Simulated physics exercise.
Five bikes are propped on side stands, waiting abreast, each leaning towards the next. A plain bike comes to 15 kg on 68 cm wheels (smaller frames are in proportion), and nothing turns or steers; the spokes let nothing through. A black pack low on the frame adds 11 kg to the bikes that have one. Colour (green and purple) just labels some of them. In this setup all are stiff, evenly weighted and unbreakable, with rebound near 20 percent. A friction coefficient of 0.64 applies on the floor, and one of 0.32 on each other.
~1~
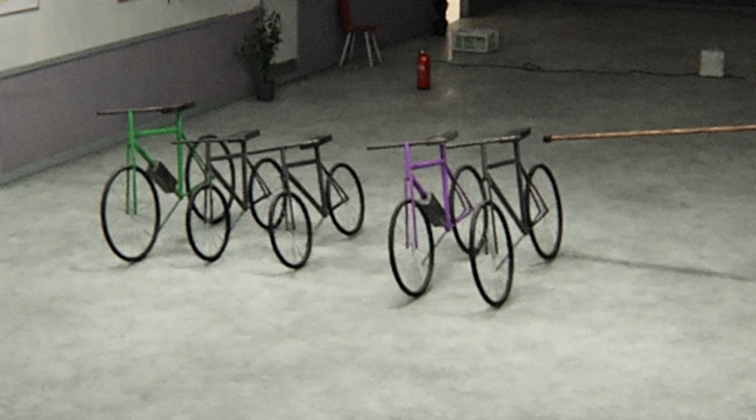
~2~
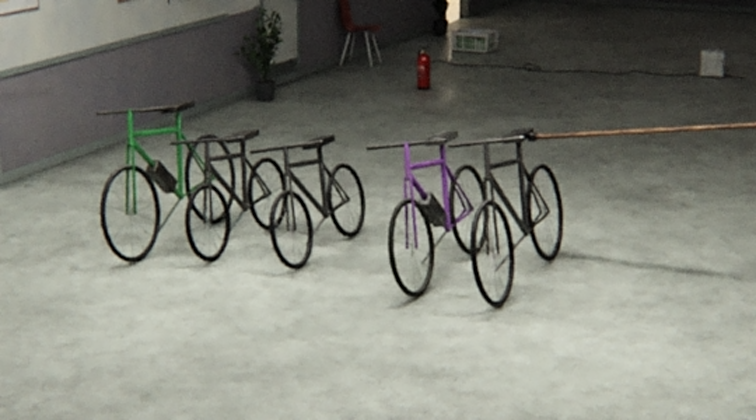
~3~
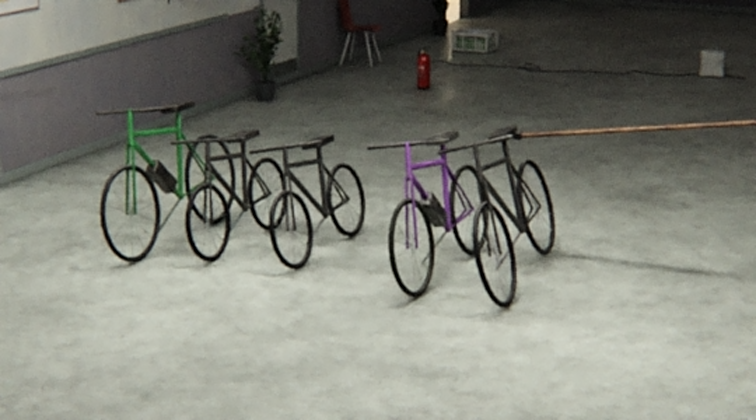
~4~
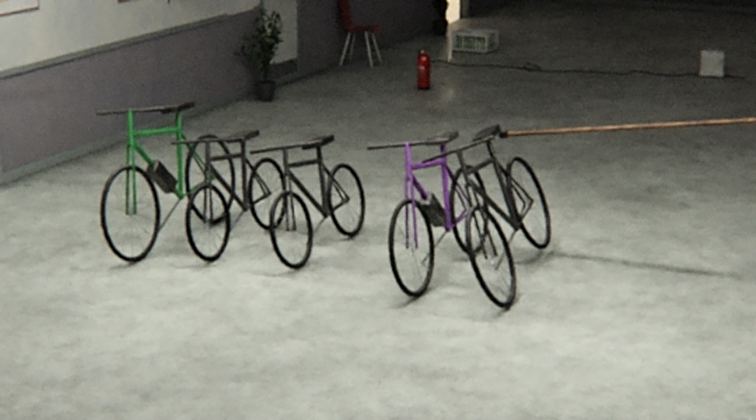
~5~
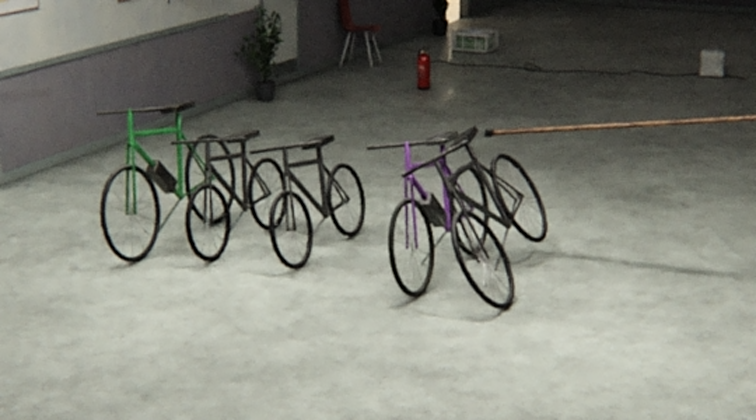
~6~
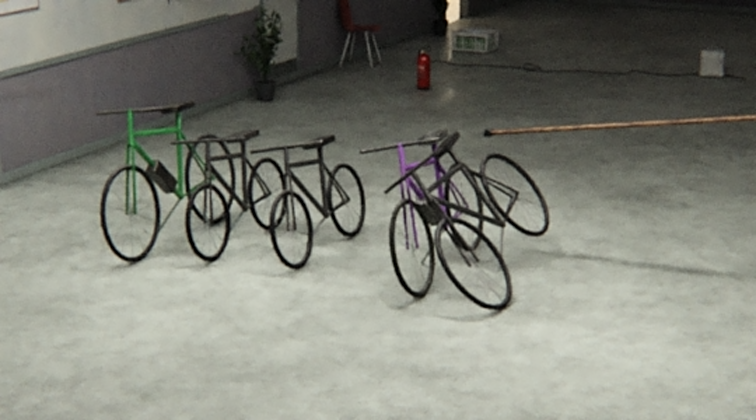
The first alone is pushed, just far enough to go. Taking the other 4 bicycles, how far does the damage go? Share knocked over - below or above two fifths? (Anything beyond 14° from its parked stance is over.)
Above.
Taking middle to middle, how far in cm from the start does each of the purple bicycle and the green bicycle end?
Purple: 60 cm, green: 10 cm.
Then, 0.51 s past the last view, 1 of the 4 other bicycles over; purple bicycle 34° from how it stood.
Then, 0.95 s past the last view, 2 of the 4 other bicycles over; purple bicycle 71° from how it stood.
In the end, 3 of the 4 other bicycles over; purple bicycle 71° from how it stood; green bicycle 7° from how it stood. That is 75 per cent. One left standing. From the last view, middles, purple bicycle near (359, 231), green bicycle near (159, 167).
